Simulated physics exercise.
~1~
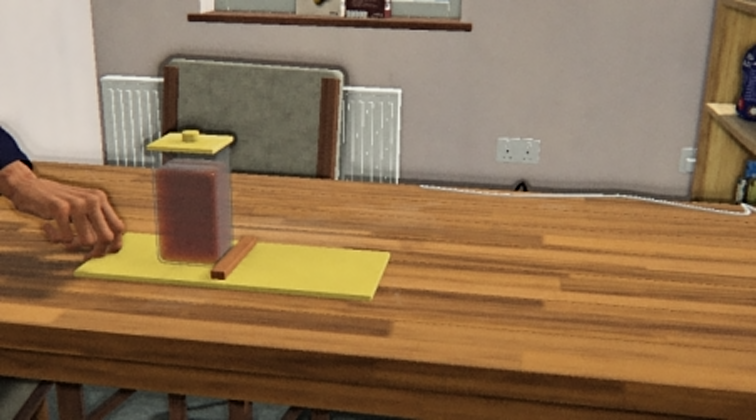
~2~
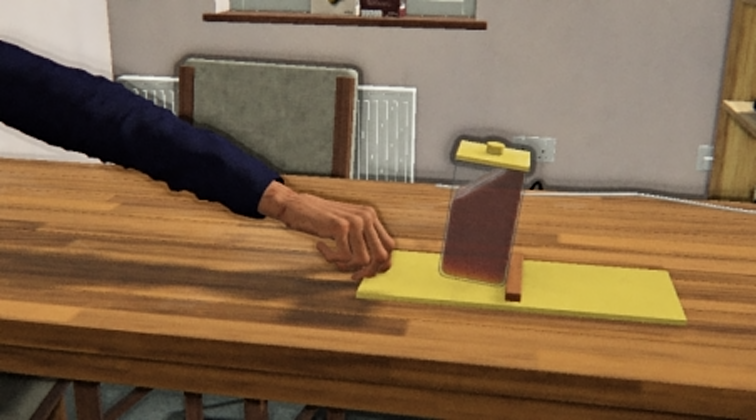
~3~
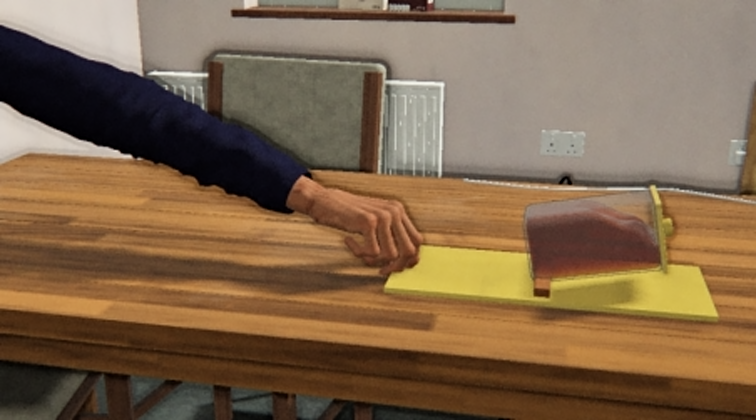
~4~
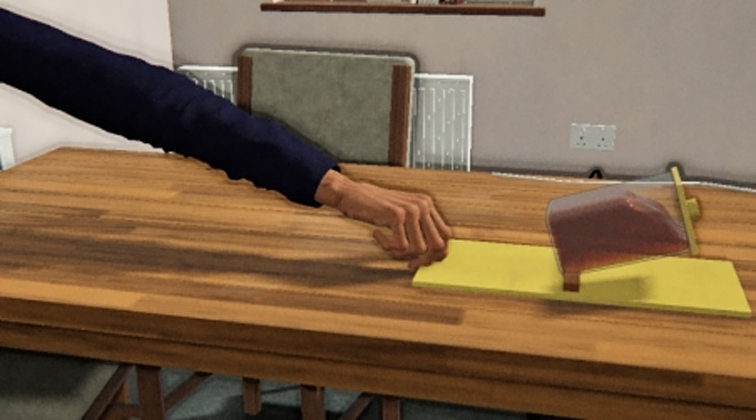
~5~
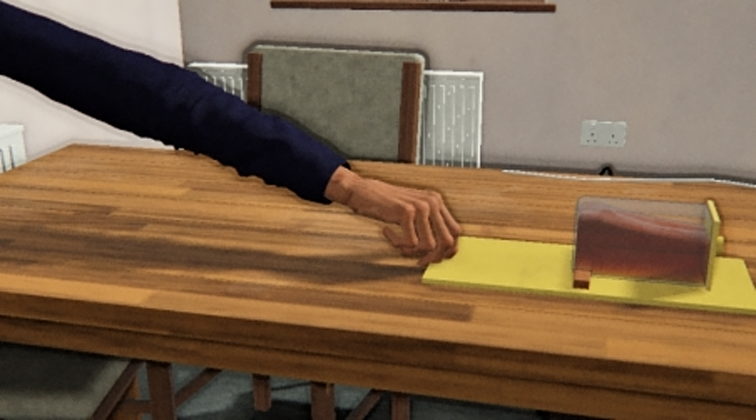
A bottle of dark liquid on a sliding yellow board tips right and ends on its side.
